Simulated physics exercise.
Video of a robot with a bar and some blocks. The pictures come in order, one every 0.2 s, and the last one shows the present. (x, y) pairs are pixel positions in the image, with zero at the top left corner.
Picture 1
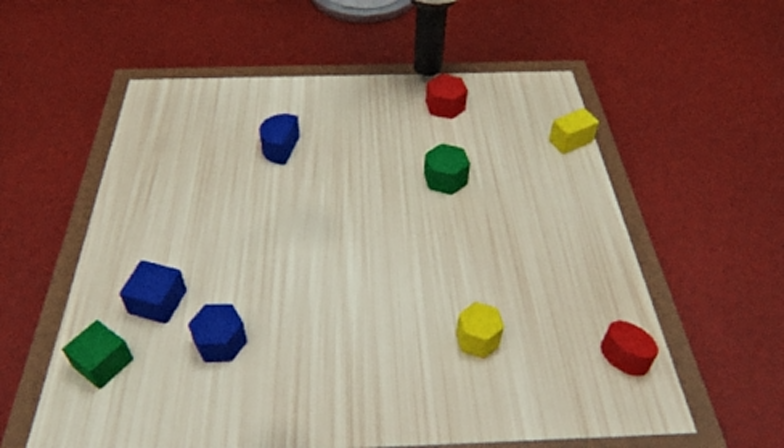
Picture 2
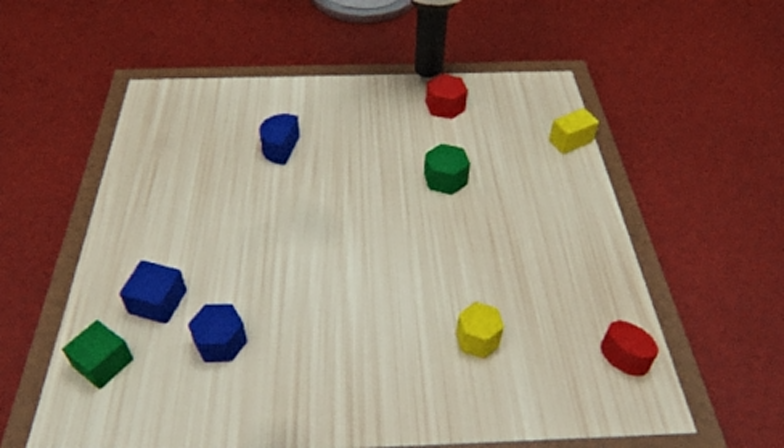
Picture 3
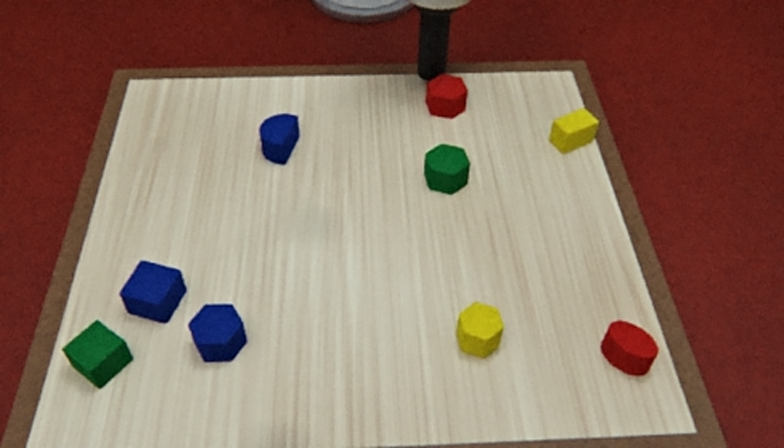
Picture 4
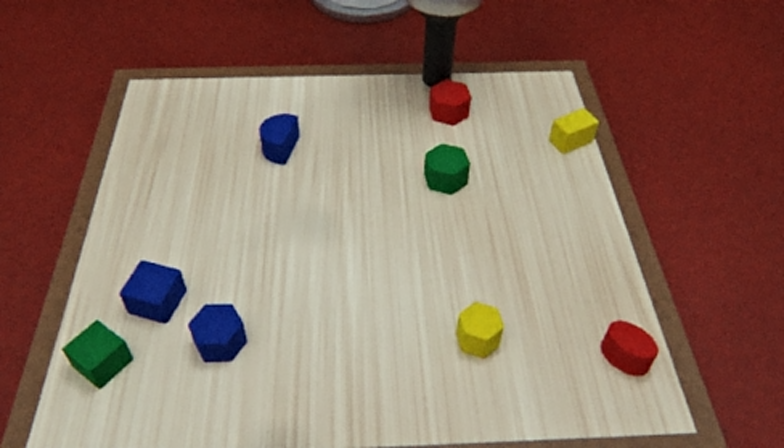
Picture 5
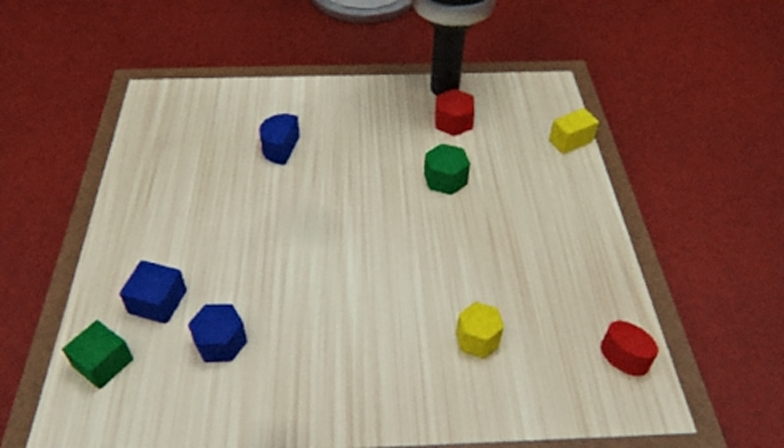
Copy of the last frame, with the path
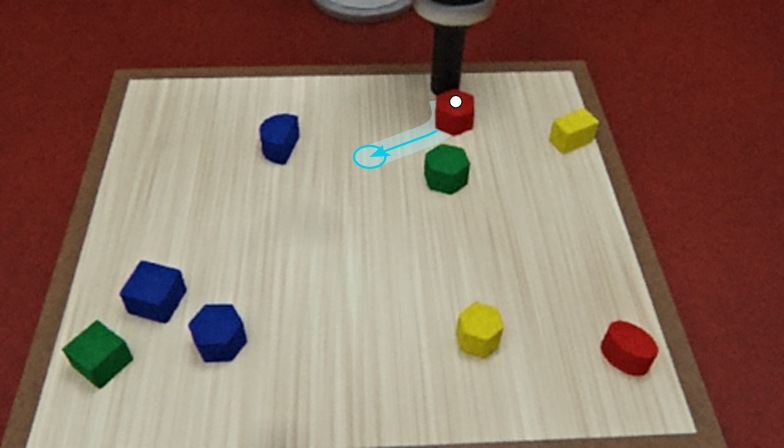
A robot arm's dark bar nudges the red hexagon slightly down and right across the board.
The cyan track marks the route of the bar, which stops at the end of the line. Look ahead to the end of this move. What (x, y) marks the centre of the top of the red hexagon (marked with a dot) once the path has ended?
It will end up at (460, 130).
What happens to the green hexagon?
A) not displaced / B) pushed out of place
Choice A: Not displaced.
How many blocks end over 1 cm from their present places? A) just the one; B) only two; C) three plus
The correct letter is A.
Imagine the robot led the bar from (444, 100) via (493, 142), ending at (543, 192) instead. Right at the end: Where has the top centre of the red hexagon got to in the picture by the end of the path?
Located at (473, 139).
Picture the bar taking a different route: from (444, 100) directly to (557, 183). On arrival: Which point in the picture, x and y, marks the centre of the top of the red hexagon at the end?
Located at (469, 130).
Drawn move, from (444, 100) through (442, 127) and (408, 143) to (370, 157); the dot is on the red hexagon.
What follows on the original path. One third of the way, bar (443, 115); red hexagon (460, 129).
Two thirds of the way, bar (407, 132); red hexagon (459, 130), turned 15° anticlockwise.
At the end, bar (370, 145); green hexagon still; red hexagon (459, 130), turned 15° anticlockwise.
